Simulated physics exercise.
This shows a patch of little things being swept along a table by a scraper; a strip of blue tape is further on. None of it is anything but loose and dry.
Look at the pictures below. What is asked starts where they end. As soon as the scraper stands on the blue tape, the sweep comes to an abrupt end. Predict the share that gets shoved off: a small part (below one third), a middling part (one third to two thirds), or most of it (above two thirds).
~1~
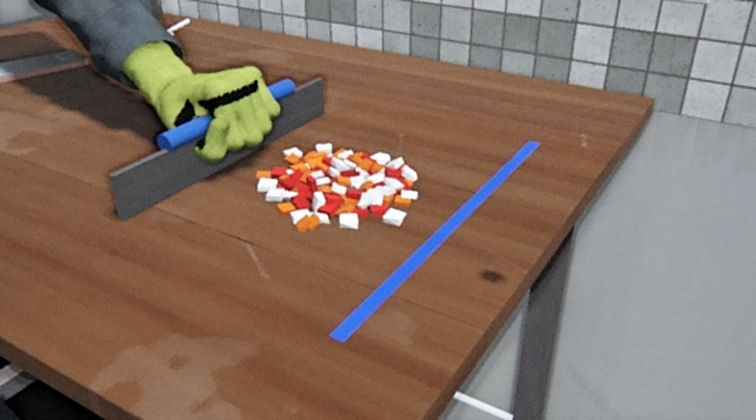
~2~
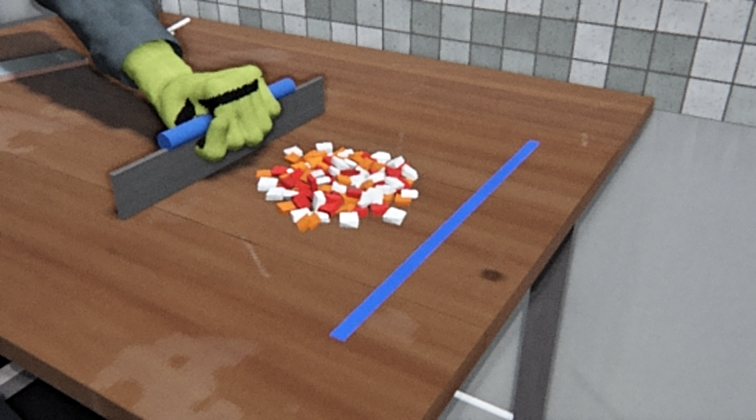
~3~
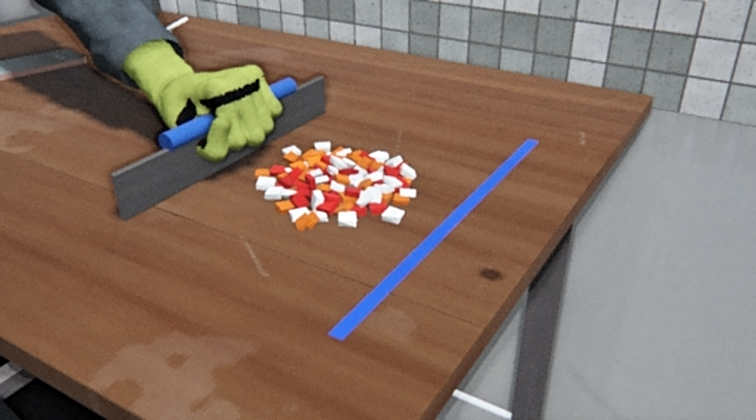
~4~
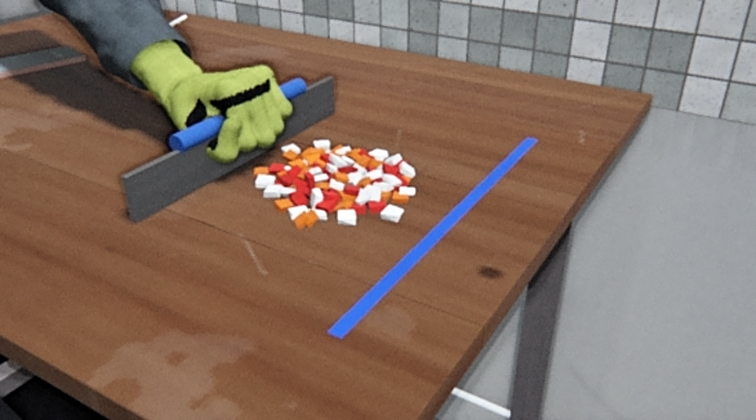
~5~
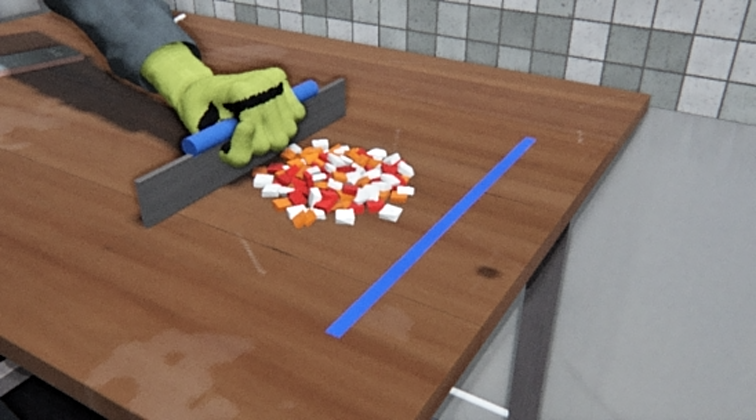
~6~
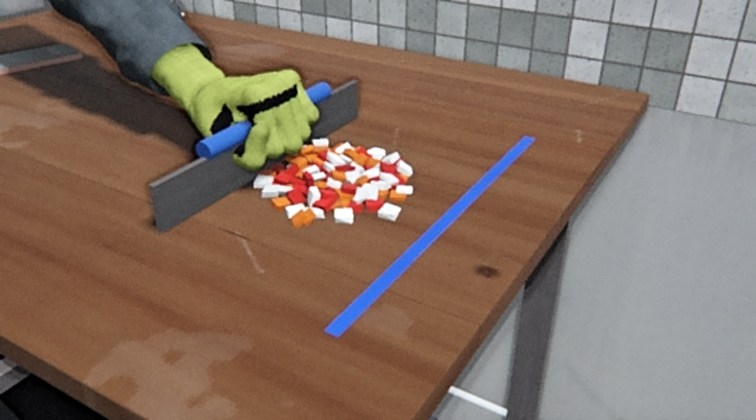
It will be a small part, below one third.
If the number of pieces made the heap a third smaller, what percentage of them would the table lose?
I'd say close to 10 %.
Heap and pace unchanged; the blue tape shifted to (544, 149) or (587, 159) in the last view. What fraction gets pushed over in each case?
About 50 %, then 100 %.
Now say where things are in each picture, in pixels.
In the first frame, scraper (134, 188), at rest; blue tape (528, 149), about a palm's width from the edge; edge at (545, 249); the heap (344, 185), mosaic tiles.
In the second frame, scraper (134, 187), at rest.
In the third frame, scraper (136, 187); the heap (343, 183).
In the fourth frame, scraper (146, 189).
In the fifth frame, scraper (159, 194); the heap (340, 181).
In the sixth frame, scraper (173, 198); blue tape (523, 144); edge at (540, 244); the heap (339, 180), just a few pushed along.
Just after the last frame, scraper still moving, near (362, 148); heap all on the table, its front near (467, 216).
A moment on, scraper stopped at the blue tape; heap about a tenth over the edge.
Further on, scraper stopped at the blue tape; heap roughly a quarter over the edge.
When it is over, scraper stopped at the blue tape; heap roughly a quarter over the edge.
